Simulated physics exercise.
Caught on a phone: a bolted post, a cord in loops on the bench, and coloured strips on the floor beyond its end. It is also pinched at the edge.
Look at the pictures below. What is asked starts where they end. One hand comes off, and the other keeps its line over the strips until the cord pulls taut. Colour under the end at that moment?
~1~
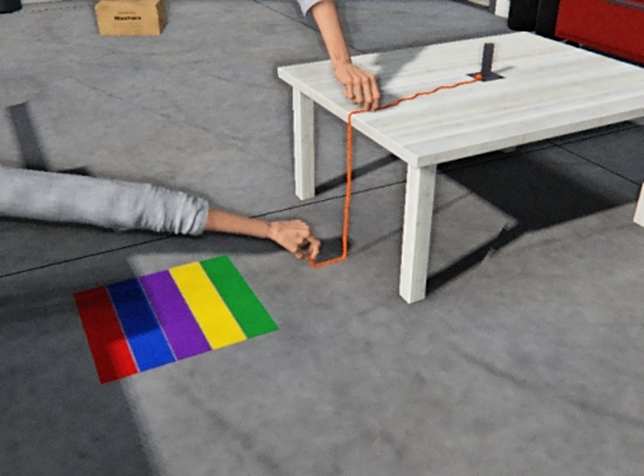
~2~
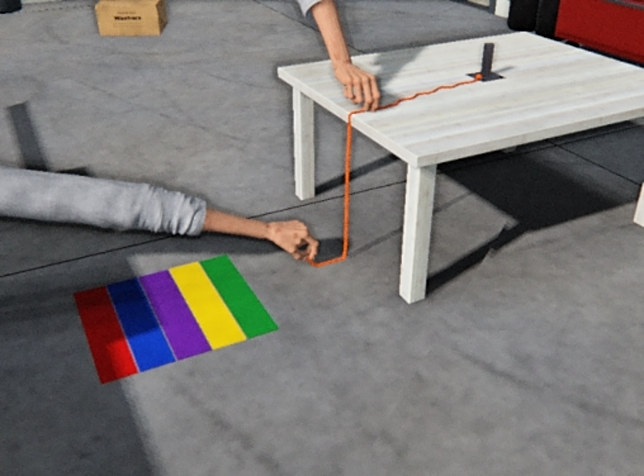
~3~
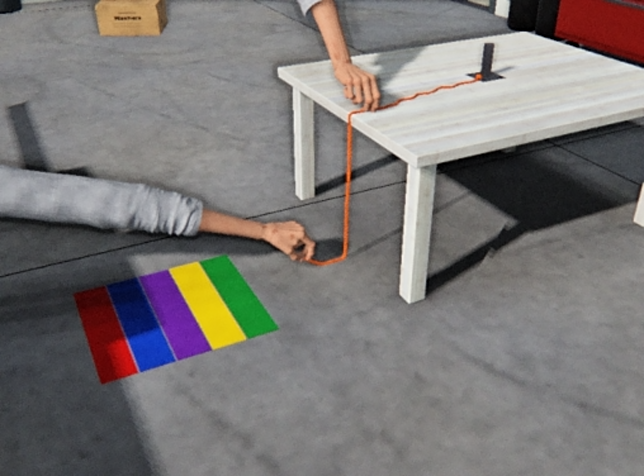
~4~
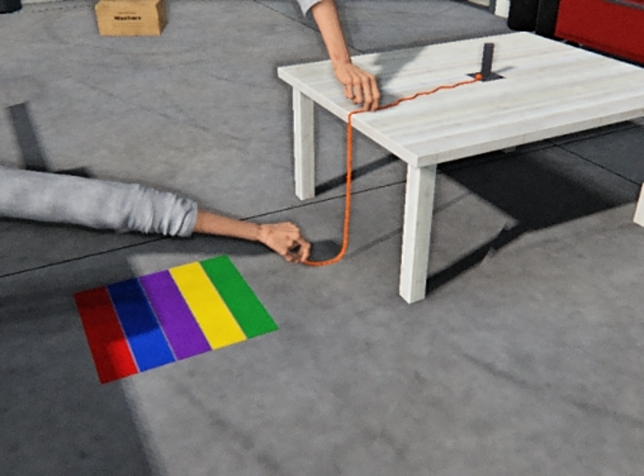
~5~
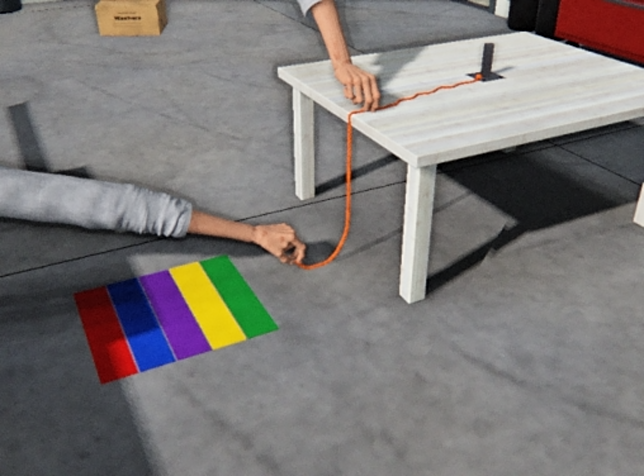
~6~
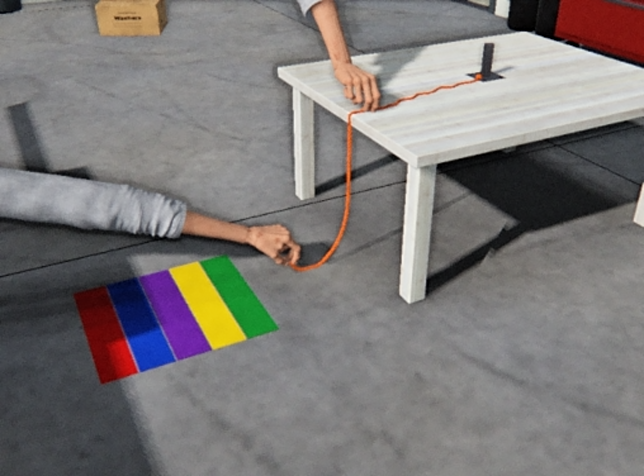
Yellow.
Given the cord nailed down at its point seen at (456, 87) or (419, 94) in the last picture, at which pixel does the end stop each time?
First try close to (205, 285), second close to (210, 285).
Soon after, end near (253, 272); short of the strips.
Then, end near (221, 281); over green.
At full stretch, end near (202, 286); over yellow. It gets as far as the yellow strip.
